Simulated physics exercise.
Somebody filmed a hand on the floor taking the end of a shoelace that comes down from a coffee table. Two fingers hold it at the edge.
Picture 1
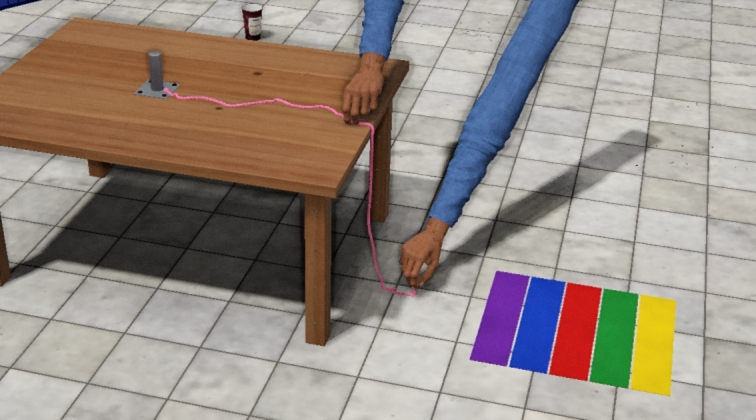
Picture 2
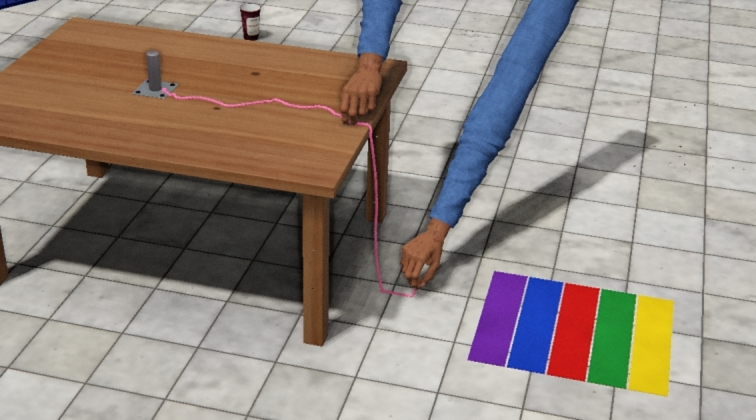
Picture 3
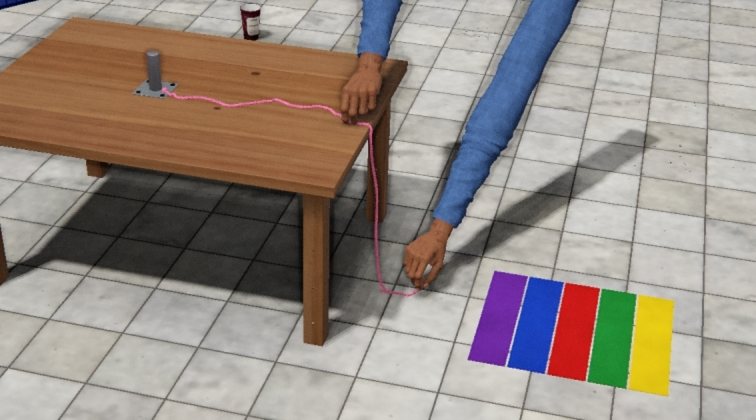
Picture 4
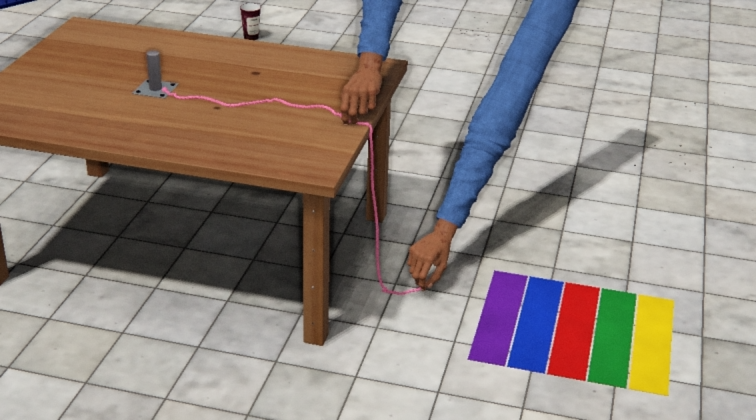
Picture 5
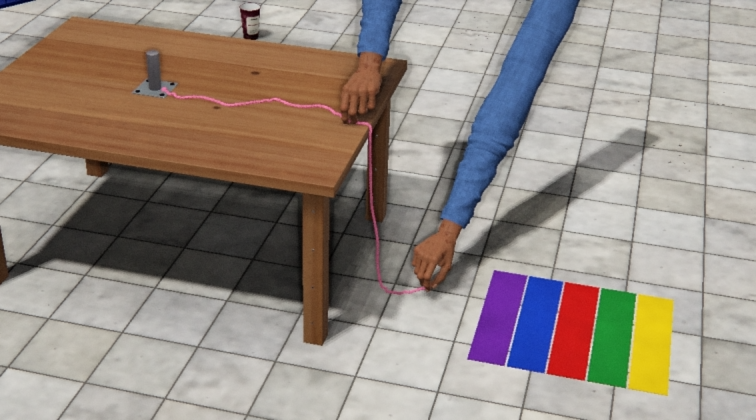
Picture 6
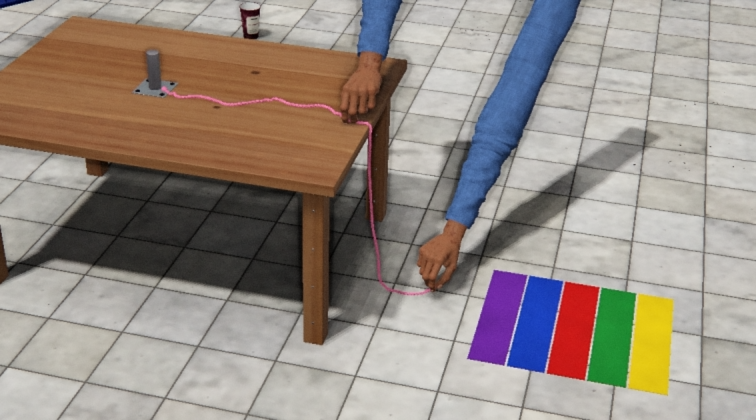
Two blue-sleeved arms reach down from the top of the view, seen from above at an angle, over a brown wooden coffee table on a pale tiled floor. A pink shoelace runs from a grey post across the tabletop, under one hand and down to the other, left of purple, blue, red, green and yellow strips. The lower hand draws the lace's end slightly right along the floor, while the upper hand and view stay still.
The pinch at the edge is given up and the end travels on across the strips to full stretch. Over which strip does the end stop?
The end stops over the red strip.
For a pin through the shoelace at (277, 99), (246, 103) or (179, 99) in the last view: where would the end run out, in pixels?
The places are (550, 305), (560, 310) and (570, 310).
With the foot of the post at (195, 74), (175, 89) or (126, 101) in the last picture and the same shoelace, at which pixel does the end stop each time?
Near (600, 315), (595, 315) and (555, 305).
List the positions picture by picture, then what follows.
In the first picture, end (417, 285); purple (493, 345); blue (532, 352); red (571, 359); green (611, 367); yellow (652, 374).
In the second picture, end (418, 285); shoelace through (189, 98) (257, 103) (328, 109) (372, 144) (376, 215) (379, 276).
In the third picture, end (422, 286).
In the fourth picture, end (426, 286); shoelace through (189, 98) (257, 102) (328, 108) (371, 143) (376, 214) (379, 276).
In the fifth picture, end (431, 287).
In the sixth picture, end (435, 287); shoelace through (189, 97) (257, 101) (328, 108) (370, 143) (372, 213) (379, 275).
Soon after, end near (500, 298); over purple.
Then, end near (547, 306); over blue.
At full stretch, end near (577, 311); over red. It gets as far as the red strip.
